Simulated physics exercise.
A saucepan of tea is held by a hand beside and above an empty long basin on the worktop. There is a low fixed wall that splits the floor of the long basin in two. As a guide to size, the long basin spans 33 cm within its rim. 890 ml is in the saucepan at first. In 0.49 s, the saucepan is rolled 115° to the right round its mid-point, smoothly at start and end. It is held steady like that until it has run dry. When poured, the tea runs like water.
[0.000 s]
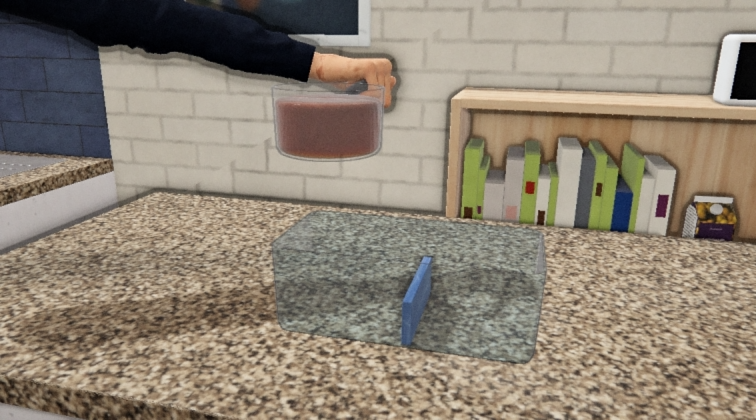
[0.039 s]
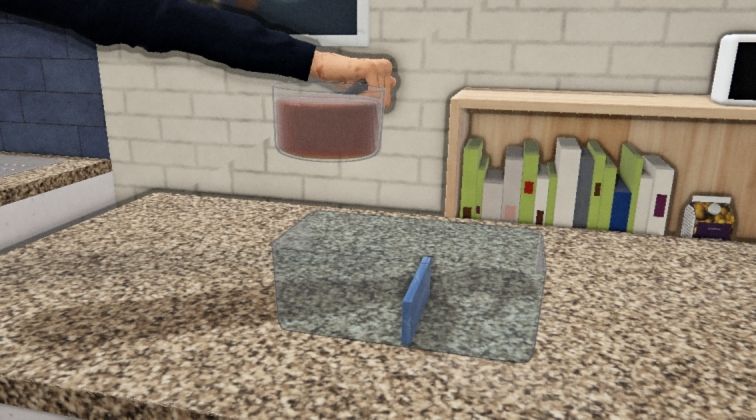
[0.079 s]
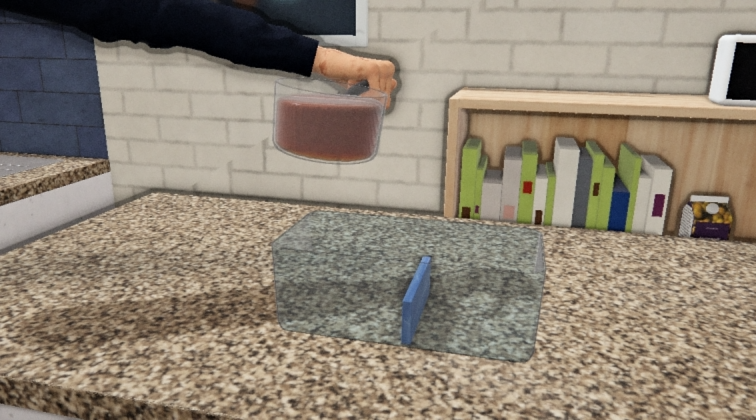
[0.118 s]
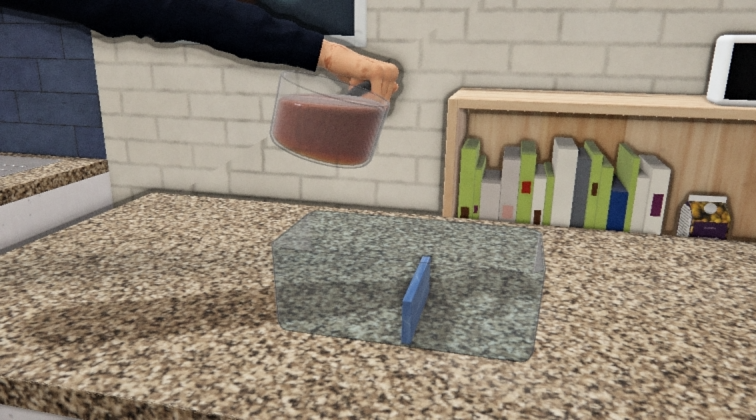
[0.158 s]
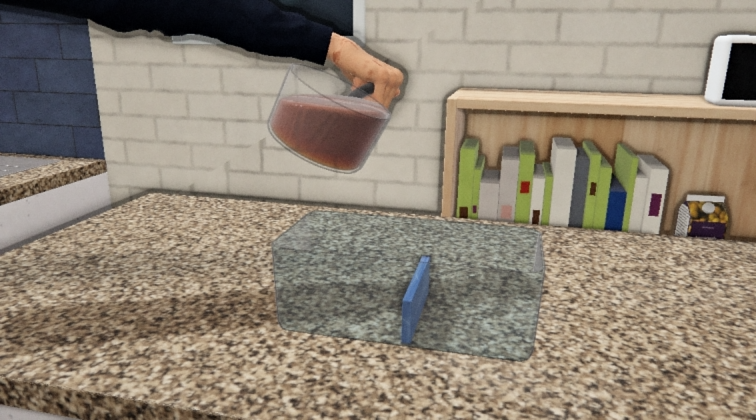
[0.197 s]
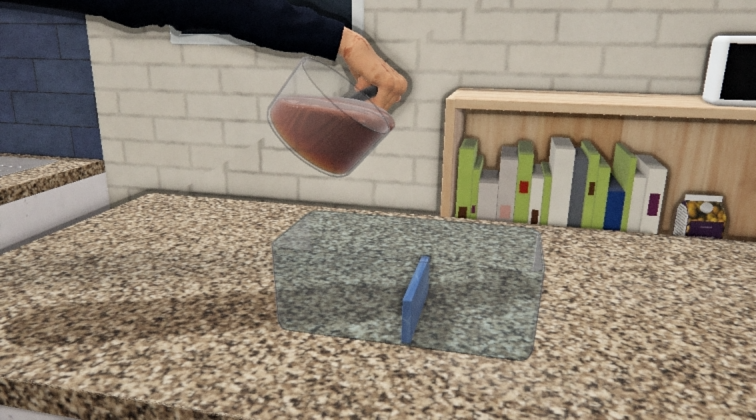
A hand held a clear container of reddish-brown liquid above an empty glass basin with a blue divider on a speckled counter, then smoothly tilted it to the right, slowly at first, then more steeply.
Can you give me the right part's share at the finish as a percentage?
Sure, about 36 percent.
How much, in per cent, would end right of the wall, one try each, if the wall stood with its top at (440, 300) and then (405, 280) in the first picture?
One try each: Around 30 percent and then around 55 percent.
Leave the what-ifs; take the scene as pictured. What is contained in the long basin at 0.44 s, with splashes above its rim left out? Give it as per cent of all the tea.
Near 34 in a hundred.
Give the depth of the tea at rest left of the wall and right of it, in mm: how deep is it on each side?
About 22 mm left, about 14 mm right.
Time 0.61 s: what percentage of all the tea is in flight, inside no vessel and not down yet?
Close to 9 per cent.
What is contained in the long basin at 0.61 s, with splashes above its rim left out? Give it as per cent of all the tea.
Close to 88 in a hundred.
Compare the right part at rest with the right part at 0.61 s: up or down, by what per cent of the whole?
Looks like it goes higher by around 2.
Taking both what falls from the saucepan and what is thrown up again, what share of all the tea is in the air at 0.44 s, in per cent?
44 %.
By 0.44 s the tilt is 111° and 21 per cent is still to pour, 10 is left of the wall and 24 right of it.
By 0.61 s the tilt is 115° and 2 per cent is still to pour, 55 is left of the wall and 34 right of it.
By 0.79 s the tilt is 115° and 0 per cent is still to pour, 58 is left of the wall and 34 right of it.
By 0.99 s the tilt is 115° and 0 per cent is still to pour, 61 is left of the wall and 36 right of it.
At rest 61 per cent lies left of the wall, 36 right of it and 3 outside.
